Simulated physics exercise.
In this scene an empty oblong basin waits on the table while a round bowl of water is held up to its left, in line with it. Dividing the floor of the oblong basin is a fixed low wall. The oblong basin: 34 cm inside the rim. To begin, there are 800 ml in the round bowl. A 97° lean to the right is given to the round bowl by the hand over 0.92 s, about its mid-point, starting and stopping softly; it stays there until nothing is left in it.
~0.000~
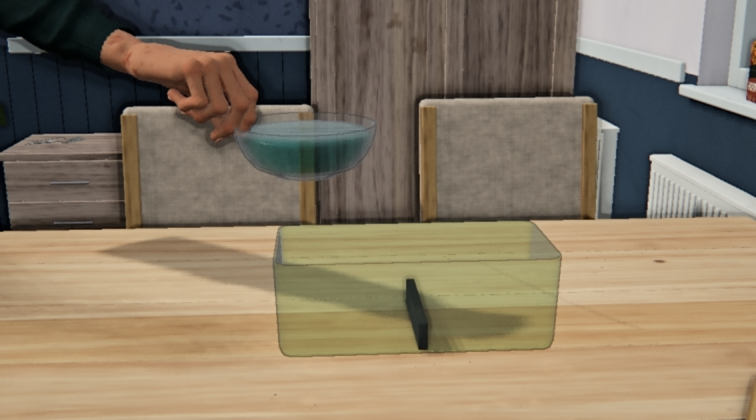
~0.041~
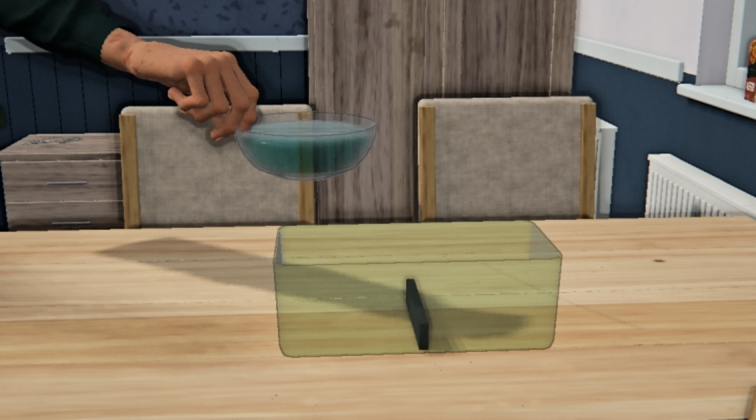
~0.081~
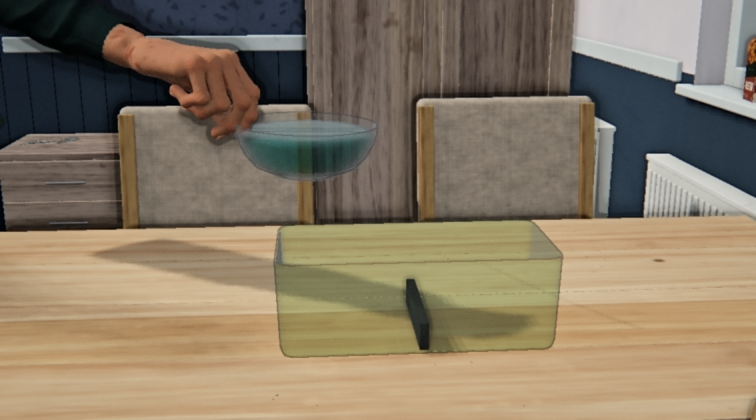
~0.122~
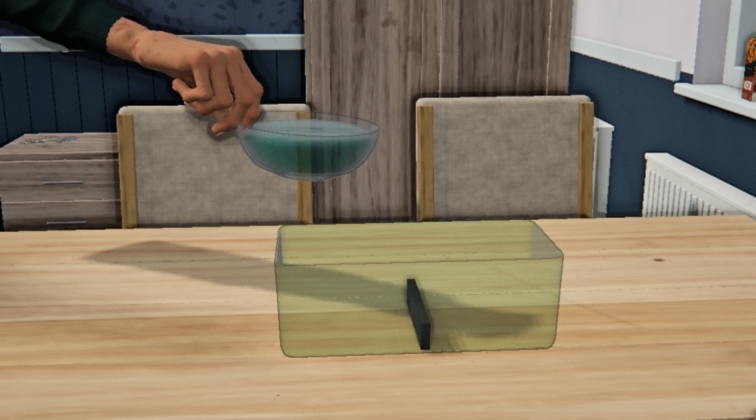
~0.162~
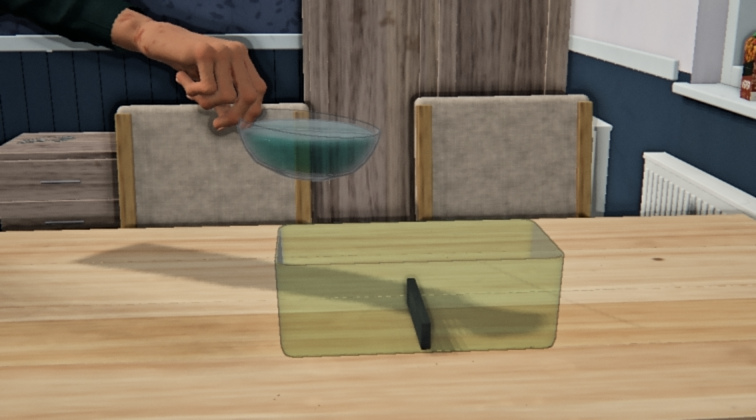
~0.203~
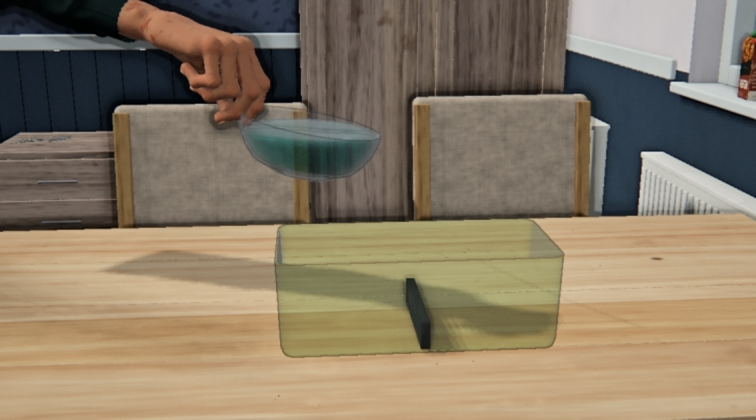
A hand slowly tilting a clear round bowl of blue-green water to the right above an oblong yellowish basin on a wooden table.
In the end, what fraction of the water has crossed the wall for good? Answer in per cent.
In the end about 59 per cent has crossed for good.
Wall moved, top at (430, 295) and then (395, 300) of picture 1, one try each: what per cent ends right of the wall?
The first gives near 35 per cent and the second near 75 per cent.
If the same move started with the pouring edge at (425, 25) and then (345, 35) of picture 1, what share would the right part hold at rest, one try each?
Respectively 80 and 45 %.
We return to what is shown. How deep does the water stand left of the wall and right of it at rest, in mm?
12 mm left, 20 mm right.
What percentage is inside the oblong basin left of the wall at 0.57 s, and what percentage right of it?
Lab note: Left near 5, right near 22.
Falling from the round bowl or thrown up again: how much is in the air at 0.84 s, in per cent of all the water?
About 3 % of the total.
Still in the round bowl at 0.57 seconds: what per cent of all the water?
I reckon about 30 in a hundred is still held.
By 0.57 s the tilt is 66° and 30 per cent is still to pour, 5 is left of the wall and 22 right of it.
By 0.84 s the tilt is 95° and 1 per cent is still to pour, 36 is left of the wall and 59 right of it.
By 1.12 s the tilt is 97° and 0 per cent is still to pour, 40 is left of the wall and 59 right of it.
By 1.42 s the tilt is 97° and 0 per cent is still to pour, 40 is left of the wall and 59 right of it.
At rest 40 per cent lies left of the wall, 59 right of it and 1 outside.
